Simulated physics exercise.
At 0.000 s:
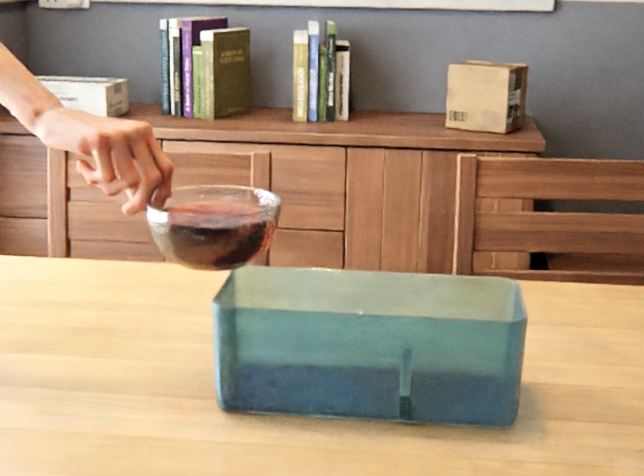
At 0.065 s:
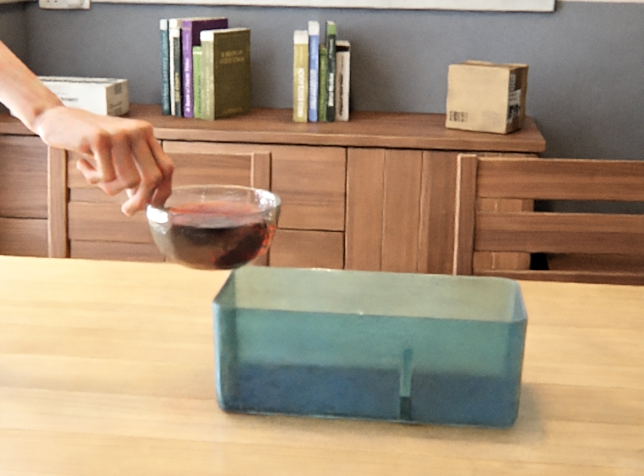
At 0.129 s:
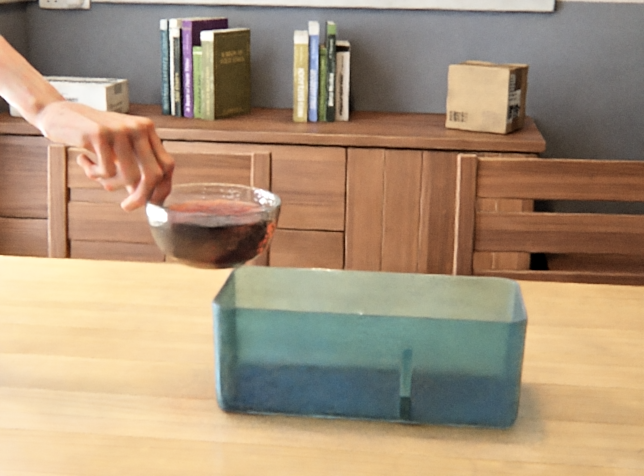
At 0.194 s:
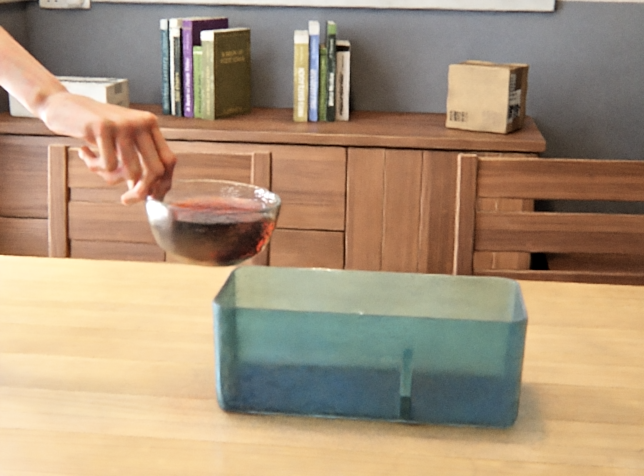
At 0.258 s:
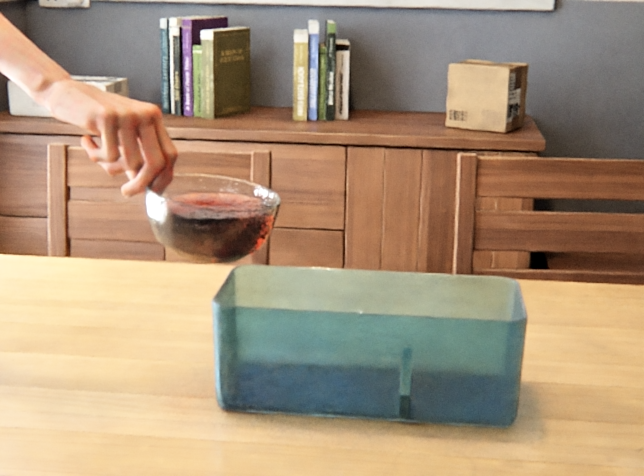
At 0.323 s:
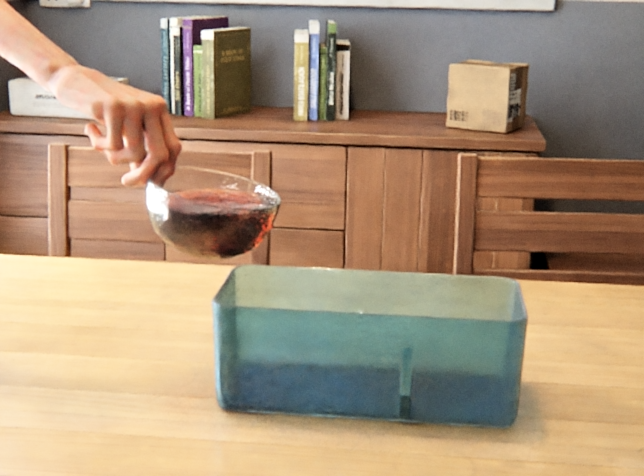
A hand holds a glass bowl of dark red tea and slowly tilts it slightly rightward.
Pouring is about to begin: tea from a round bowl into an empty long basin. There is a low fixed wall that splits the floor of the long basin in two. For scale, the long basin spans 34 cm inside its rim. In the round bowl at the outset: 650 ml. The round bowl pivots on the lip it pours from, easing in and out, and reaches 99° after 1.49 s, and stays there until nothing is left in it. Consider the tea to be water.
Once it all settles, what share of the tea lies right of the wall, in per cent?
16 %.
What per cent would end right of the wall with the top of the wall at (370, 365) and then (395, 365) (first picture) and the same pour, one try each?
In order, 40 and 5 per cent.
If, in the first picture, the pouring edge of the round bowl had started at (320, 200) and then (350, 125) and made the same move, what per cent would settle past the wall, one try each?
45 in a hundred, followed by 75 in a hundred.
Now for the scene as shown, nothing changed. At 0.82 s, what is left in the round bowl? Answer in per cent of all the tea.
58 %.
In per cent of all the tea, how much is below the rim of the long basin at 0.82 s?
Around 14 percent.
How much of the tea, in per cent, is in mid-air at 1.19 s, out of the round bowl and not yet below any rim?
Estimate: Around 12 per cent.
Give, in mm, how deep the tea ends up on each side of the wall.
Left part: About 18 mm; right part: About 6 mm.
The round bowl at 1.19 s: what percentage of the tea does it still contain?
7 in a hundred, give or take.
By 0.82 s the tilt is 58° and 57 per cent is still to pour, 14 is left of the wall and 0 right of it.
By 1.19 s the tilt is 89° and 7 per cent is still to pour, 72 is left of the wall and 9 right of it.
By 1.57 s the tilt is 99° and 0 per cent is still to pour, 84 is left of the wall and 16 right of it.
By 1.99 s the tilt is 99° and 0 per cent is still to pour, 83 is left of the wall and 16 right of it.
At rest 83 per cent lies left of the wall, 16 right of it and 1 outside.
